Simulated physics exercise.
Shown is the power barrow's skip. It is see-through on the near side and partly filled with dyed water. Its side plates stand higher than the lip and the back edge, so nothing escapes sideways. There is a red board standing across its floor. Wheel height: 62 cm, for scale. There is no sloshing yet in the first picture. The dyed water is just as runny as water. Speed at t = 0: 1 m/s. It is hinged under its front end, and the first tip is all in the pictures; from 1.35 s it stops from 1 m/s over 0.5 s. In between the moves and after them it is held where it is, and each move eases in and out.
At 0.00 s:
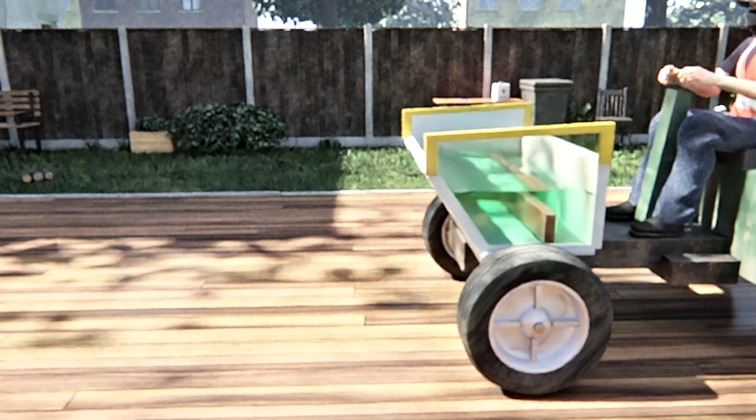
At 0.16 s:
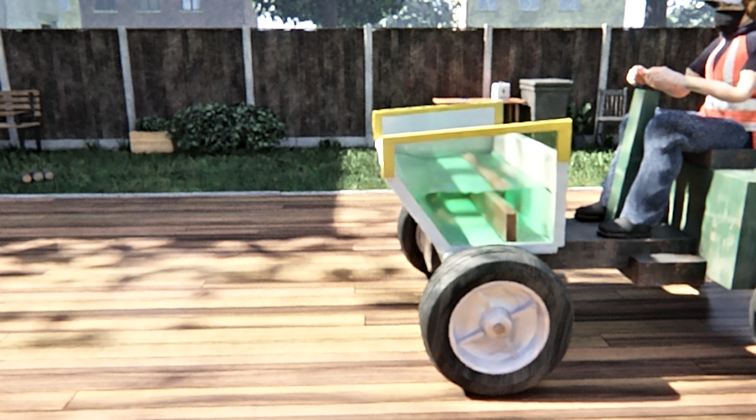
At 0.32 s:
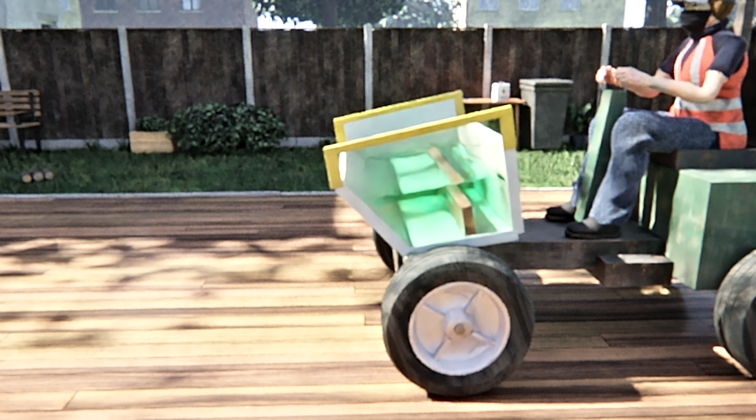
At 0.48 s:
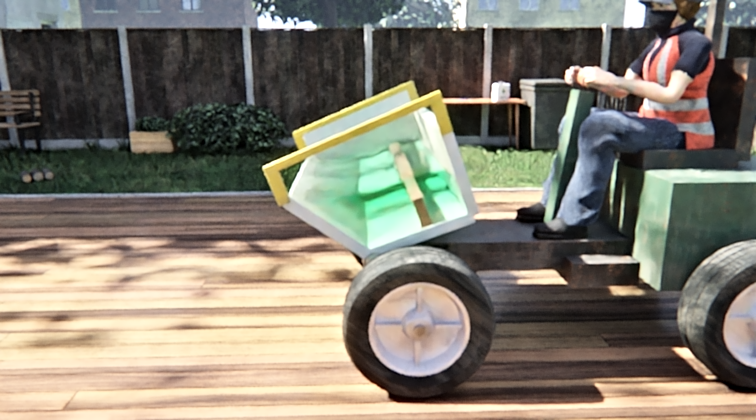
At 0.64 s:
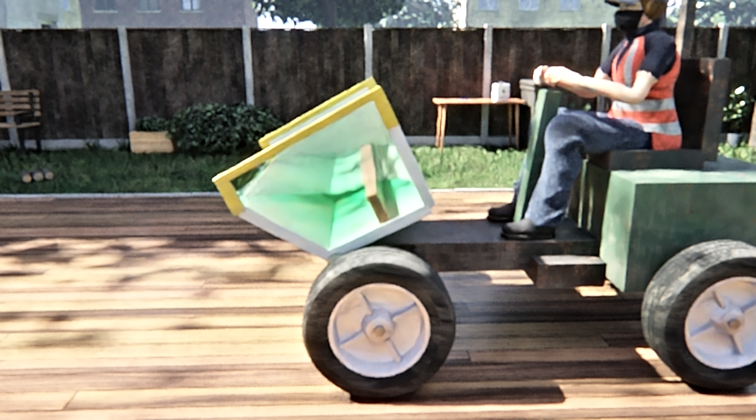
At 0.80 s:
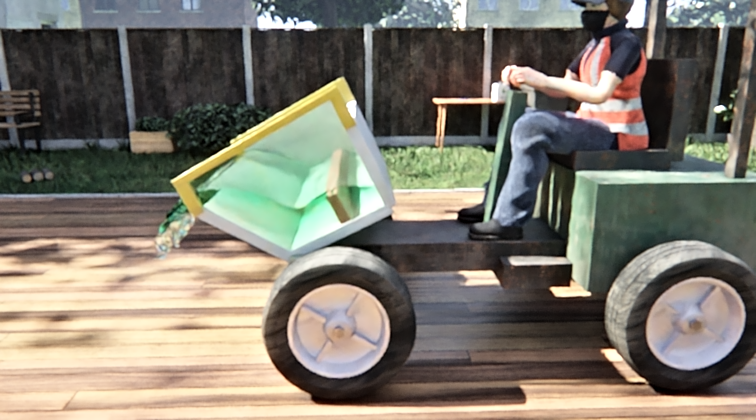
On a wooden deck, a ridden vehicle moves left, tipping its skip until green liquid spills.
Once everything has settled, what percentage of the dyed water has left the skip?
About 59 per cent.
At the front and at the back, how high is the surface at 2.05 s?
Close to 14 cm in front, close to 6 cm behind.
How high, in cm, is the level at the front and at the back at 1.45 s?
At the front 20 cm, at the back 8 cm.
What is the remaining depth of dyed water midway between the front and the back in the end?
I'd put it at some 8 cm.
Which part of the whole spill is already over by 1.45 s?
About 60 per cent.
Then, 1.45 s in, the skip is at 26° forwards, the surface stands 9 cm at the back and 19 cm at the front; 34 per cent is out, over the front.
Then, 2.05 s in, the skip is at 26° forwards, the surface stands 6 cm at the back and 14 cm at the front; 54 per cent is out, over the front.
Then, 2.65 s in, the skip is at 26° forwards, the surface stands 7 cm at the back and 15 cm at the front; 57 per cent is out, over the front.
Then, 4.74 s in, 59 per cent is out, over the front, 70 of 120 litres.
